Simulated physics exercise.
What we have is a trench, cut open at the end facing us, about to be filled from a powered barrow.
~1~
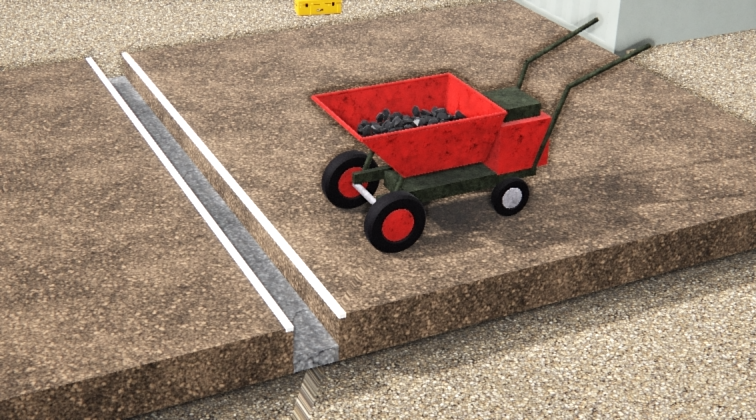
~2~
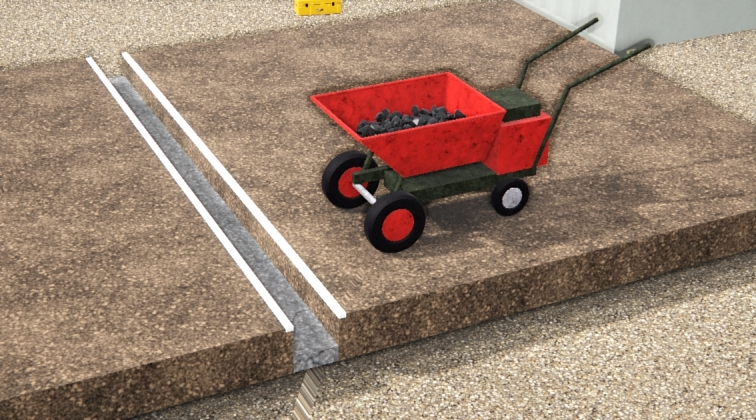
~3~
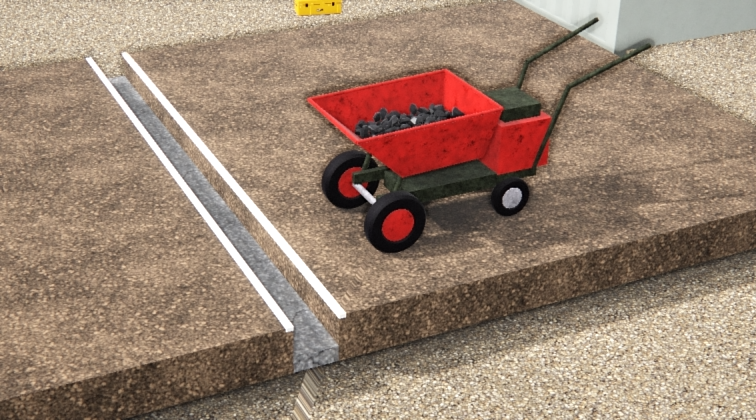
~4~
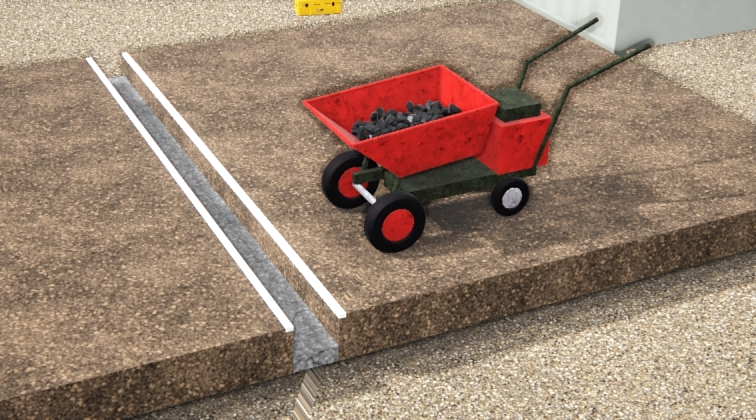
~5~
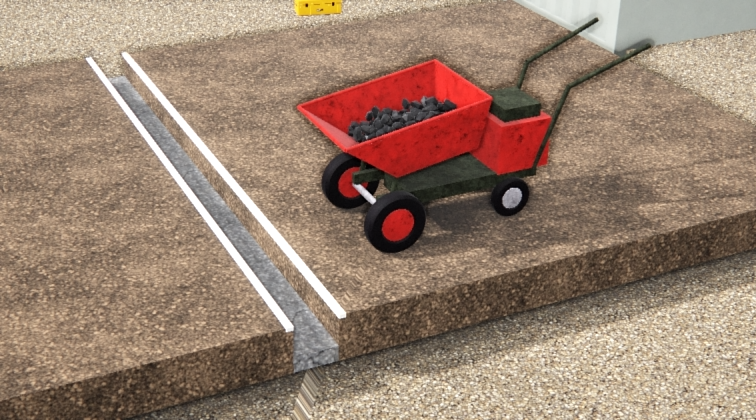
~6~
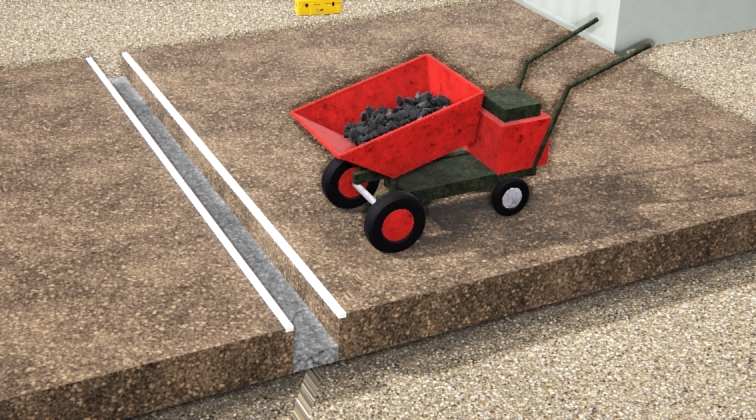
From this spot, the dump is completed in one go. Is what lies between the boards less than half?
No, it is more than half.
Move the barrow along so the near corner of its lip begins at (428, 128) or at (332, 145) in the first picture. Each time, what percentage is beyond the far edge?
About 0 and 60 per cent.
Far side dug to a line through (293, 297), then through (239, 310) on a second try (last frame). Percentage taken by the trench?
The first try lands around 40 %, the second around 100 %.
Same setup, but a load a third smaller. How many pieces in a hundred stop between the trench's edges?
100 per cent or thereabouts.
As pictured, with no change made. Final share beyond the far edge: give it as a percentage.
I'd say around 5 per cent of the load.
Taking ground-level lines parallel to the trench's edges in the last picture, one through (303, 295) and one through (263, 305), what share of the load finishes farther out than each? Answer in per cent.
Near 70 % and near 0 %, in that order.
Just after the last frame, skip tipped steeply; every one in the skip.
A moment on, skip tipped right over; the larger part in the skip; roughly a quarter in or heaped over the trench; just a few beyond it; just a few falling.
Further on, skip tipped right over; just a few in the skip; almost all in or heaped over the trench; just a few beyond it.
When it is over, skip tipped right over; just a few in the skip; almost all in or heaped over the trench; just a few beyond it.
